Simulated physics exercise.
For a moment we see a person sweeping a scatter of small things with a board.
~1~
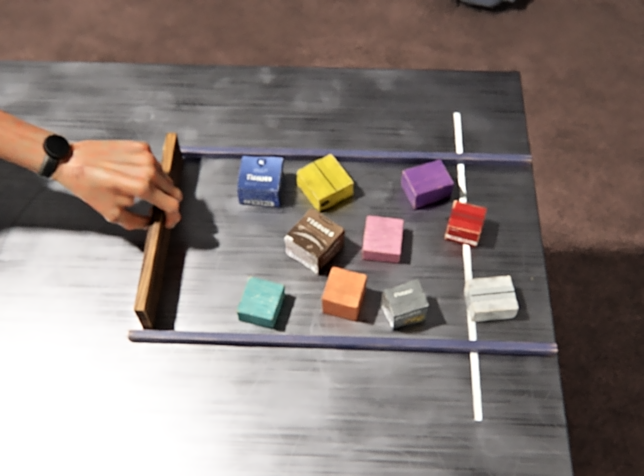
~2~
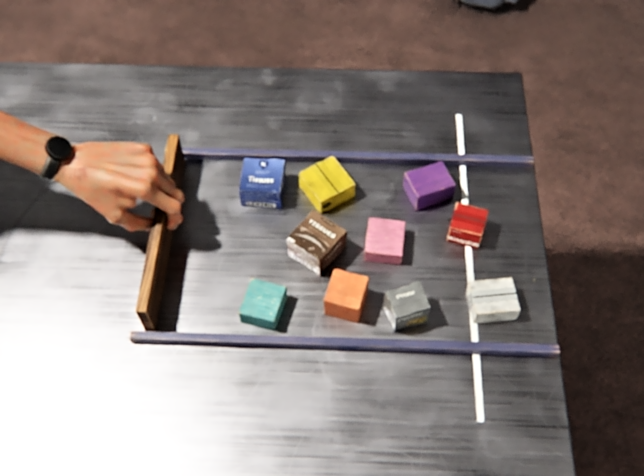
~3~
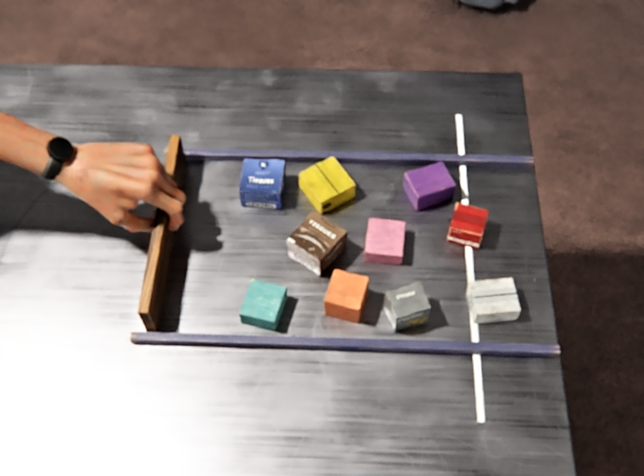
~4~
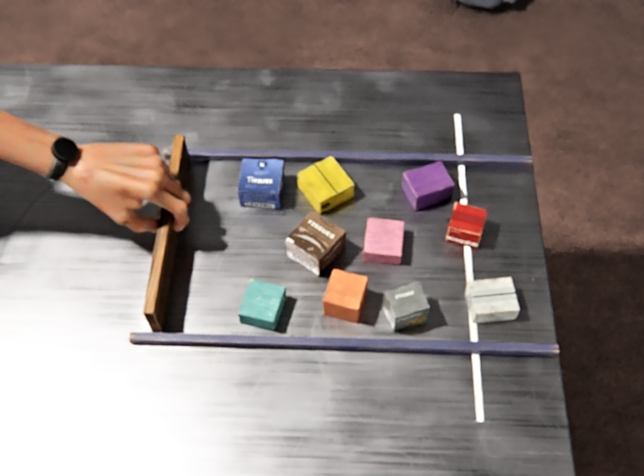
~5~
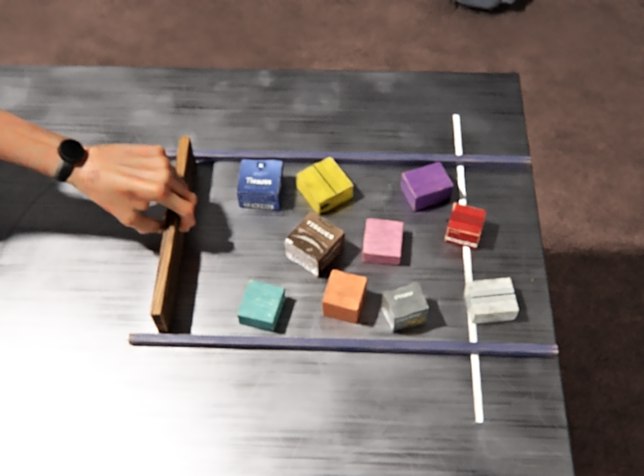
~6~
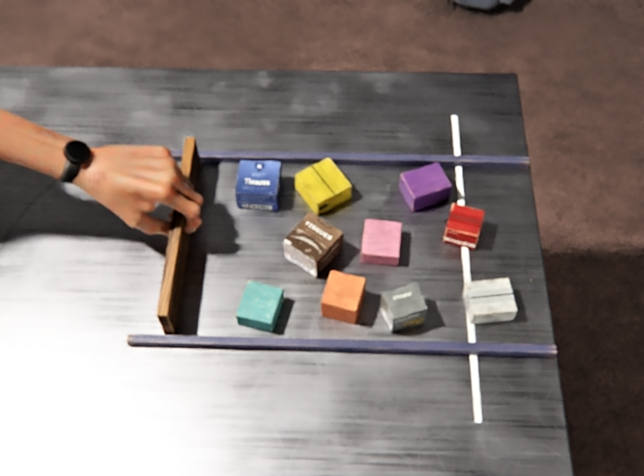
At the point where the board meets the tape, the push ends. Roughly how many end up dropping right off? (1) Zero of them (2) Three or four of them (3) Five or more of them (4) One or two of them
The answer is 2.
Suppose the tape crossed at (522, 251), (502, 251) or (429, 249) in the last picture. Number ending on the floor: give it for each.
Result per try: 7; 7; 1.
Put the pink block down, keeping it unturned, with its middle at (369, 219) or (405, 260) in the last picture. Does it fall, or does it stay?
First: Safe; second: Safe.
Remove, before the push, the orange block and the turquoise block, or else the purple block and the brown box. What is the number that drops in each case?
First 2, second 2.
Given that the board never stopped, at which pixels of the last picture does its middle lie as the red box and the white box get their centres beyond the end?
Approx. (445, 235) / approx. (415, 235) for the other.
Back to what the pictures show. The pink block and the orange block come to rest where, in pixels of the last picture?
First object about (527, 245); second object about (526, 298).
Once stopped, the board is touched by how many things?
3 of them.
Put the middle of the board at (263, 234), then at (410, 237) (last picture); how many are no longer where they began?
The number moved is 3 and then 10.
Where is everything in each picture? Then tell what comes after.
In the first frame, white box (491, 299); red box (466, 224); purple block (427, 184); board (161, 227); tape (466, 248).
In the second frame, red box (468, 225); brown box (317, 243).
In the third frame, purple block (429, 186); orange block (347, 296).
In the fourth frame, white box (492, 300); blue box (262, 184).
In the fifth frame, red box (466, 226); turquoise block (262, 306).
In the sixth frame, white box (489, 301); red box (464, 226); purple block (425, 187); board (181, 232); tape (465, 250).
Soon after, none off yet; white box at rest near (489, 301); red box at rest near (464, 226); purple block at rest near (425, 187).
After that, none off yet; white box at rest near (489, 301); red box at rest near (464, 226); purple block displaced about its own width near (454, 190).
And then, none off yet; white box displaced about its own width near (559, 301); red box displaced well along near (518, 225); purple block displaced well along near (525, 191).
In the end, the number that fall off is three or four; gone, grey box, purple block, red box and white box.
